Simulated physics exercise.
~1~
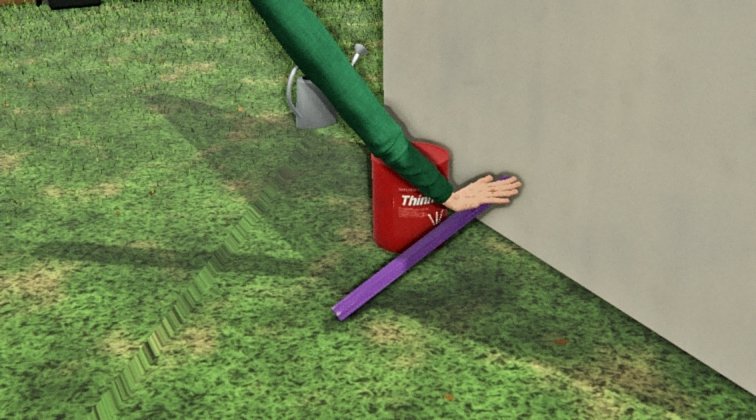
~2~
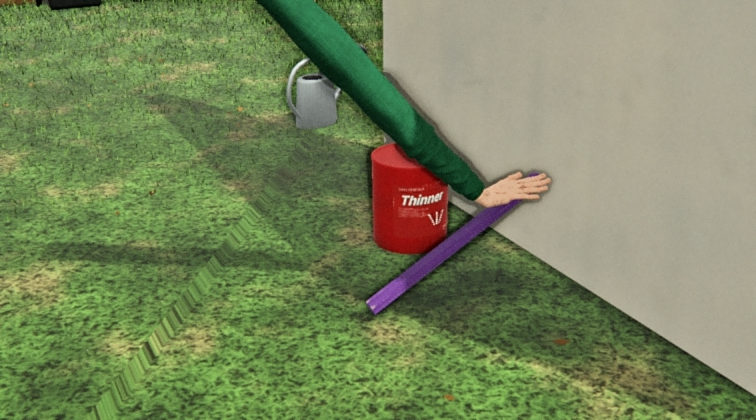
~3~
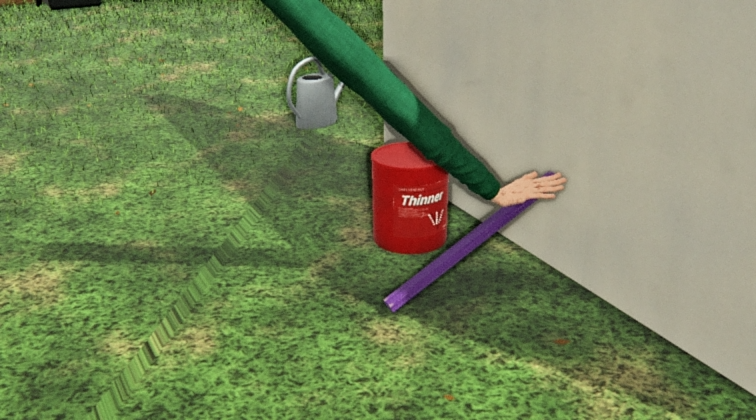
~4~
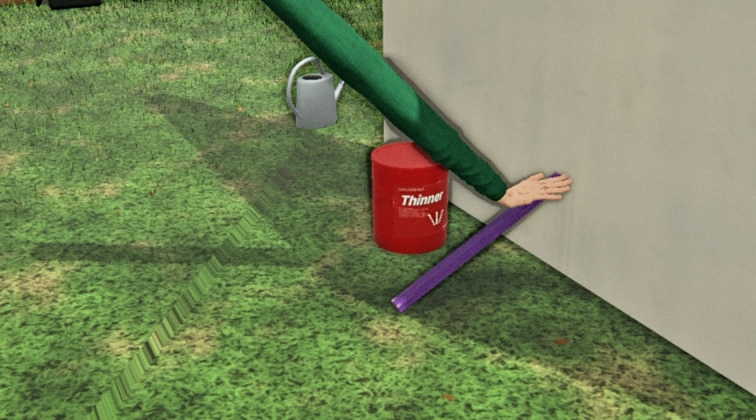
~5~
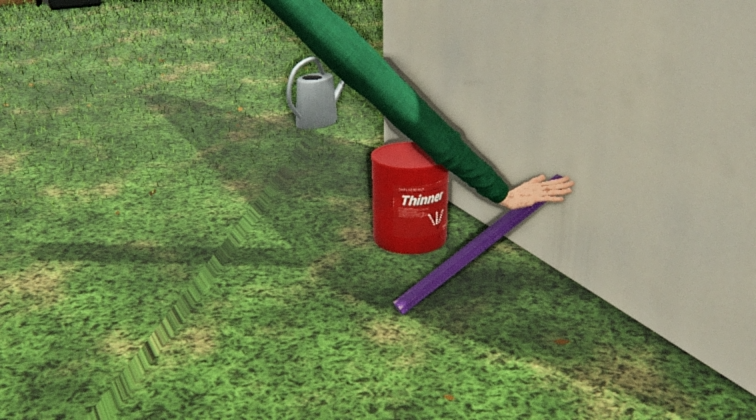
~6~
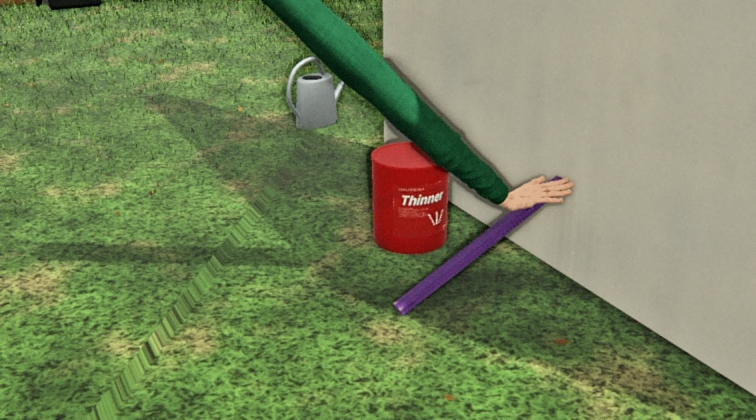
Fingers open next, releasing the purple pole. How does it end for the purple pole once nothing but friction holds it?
It is going to start moving.
Then, 0.30 s later than the last frame, purple pole leaning 17° more than when let go near (474, 271).
Then, 0.40 s later than the last frame, purple pole leaning 28° more than when let go near (472, 285).
Then, 0.50 s later than the last frame, purple pole leaning 27° more than when let go near (471, 289).
When it is over, moved from the start, purple pole; red pail as before. End places, in pixels of the last picture, purple pole near (471, 289). The pole gives way.
